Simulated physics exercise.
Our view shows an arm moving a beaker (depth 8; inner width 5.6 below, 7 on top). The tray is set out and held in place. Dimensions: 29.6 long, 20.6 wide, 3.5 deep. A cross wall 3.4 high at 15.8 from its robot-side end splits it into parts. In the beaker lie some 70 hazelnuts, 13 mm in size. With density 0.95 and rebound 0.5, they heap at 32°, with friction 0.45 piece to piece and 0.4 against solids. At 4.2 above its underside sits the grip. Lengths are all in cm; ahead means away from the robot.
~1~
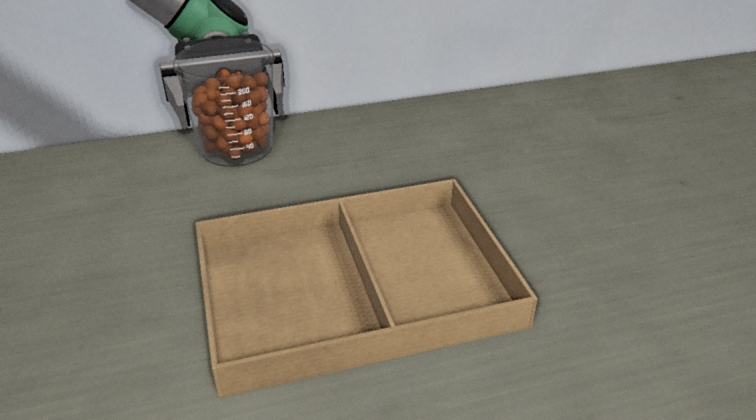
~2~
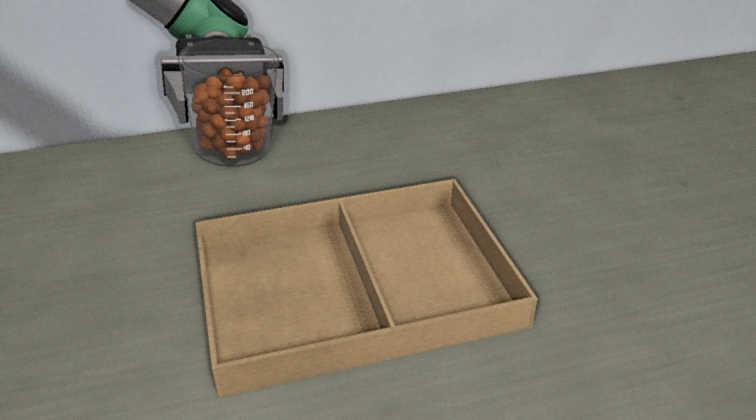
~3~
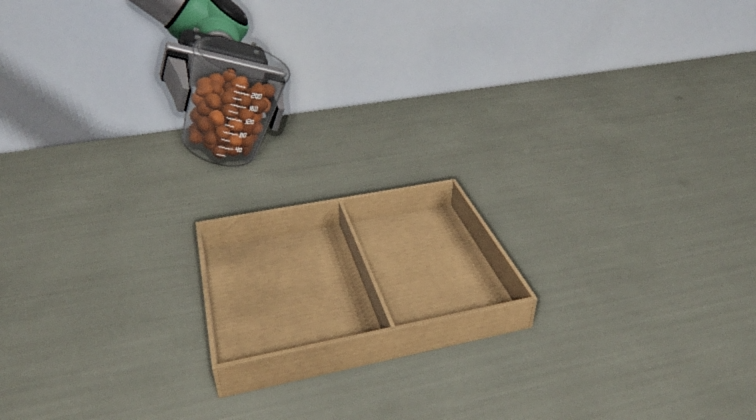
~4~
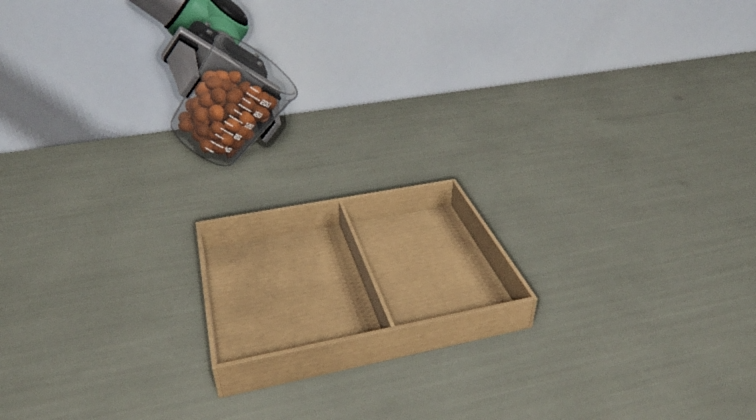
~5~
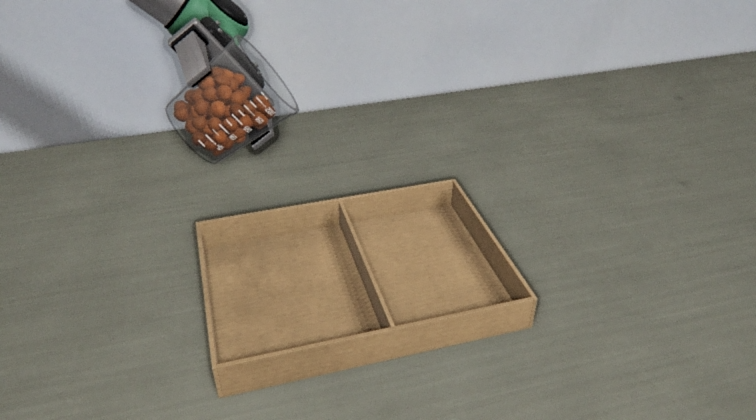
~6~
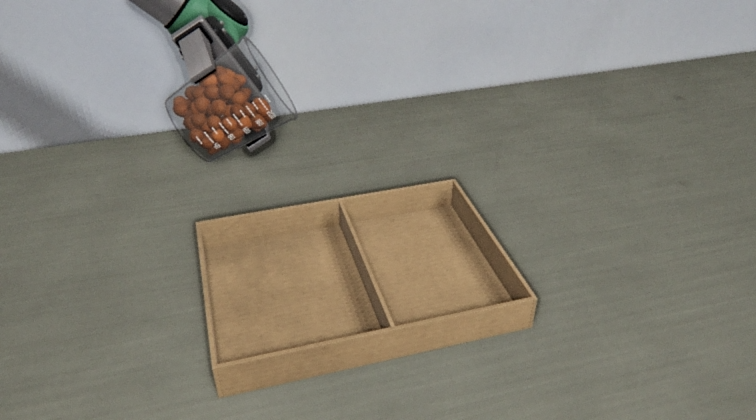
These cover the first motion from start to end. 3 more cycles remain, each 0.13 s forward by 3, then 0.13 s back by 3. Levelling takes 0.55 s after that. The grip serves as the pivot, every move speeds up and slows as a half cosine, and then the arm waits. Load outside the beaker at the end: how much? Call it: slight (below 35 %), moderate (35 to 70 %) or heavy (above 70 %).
Slight.
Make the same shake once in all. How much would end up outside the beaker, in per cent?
In that case it would be near 10 percent.
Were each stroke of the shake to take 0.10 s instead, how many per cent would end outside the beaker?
It would come to around 30 %.
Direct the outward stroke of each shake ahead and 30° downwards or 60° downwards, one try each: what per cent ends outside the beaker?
5 and 0 %.
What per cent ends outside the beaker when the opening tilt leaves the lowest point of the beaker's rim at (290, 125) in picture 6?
The share is around 65 %.
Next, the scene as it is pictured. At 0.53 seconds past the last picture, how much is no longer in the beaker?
Share out so far: Close to 15 %.
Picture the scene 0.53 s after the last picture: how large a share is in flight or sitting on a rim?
Roughly 6 percent.
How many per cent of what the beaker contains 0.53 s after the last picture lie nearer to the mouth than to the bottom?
About 40 percent.
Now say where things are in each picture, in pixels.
In the first frame, beaker middle at (231, 106), level; upper third of the load around (233, 95), from x 200 to 260, top at y 75; 71 in the beaker.
In the second frame, beaker middle at (231, 106), tilted 6° forward; upper third of the load around (230, 96), from x 200 to 265, top at y 75.
In the third frame, beaker middle at (230, 106), tilted 21° forward; upper third of the load around (229, 96), from x 195 to 270, top at y 75.
In the fourth frame, beaker middle at (229, 106), tilted 41° forward; upper third of the load around (220, 94), from x 185 to 270, top at y 75.
In the fifth frame, beaker middle at (229, 106), tilted 56° forward; upper third of the load around (222, 94), from x 180 to 270, top at y 75.
In the sixth frame, beaker middle at (229, 105), tilted 62° forward; upper third of the load around (219, 93), from x 180 to 265, top at y 75; 71 in the beaker.
Then, 0.53 s after the last picture, tilted 62° forward, highest piece 23 above the table; 62 in the beaker, 3 in the far-side part, 2 in the robot-side part, 4 in flight or on a rim.
Then, 1.06 s after the last picture, tilted 29° forward, highest piece 24 above the table; 60 in the beaker, 8 in the robot-side part, 3 in the far-side part.
Then, 1.53 s after the last picture, level, highest piece 25 above the table; 60 in the beaker, 8 in the robot-side part, 3 in the far-side part.
Then, 2.58 s after the last picture, level, highest piece 25 above the table; 60 in the beaker, 8 in the robot-side part, 3 in the far-side part.
Final count, 60 in the beaker, 8 in the robot-side part, 3 in the far-side part. That is 15 % outside the beaker.
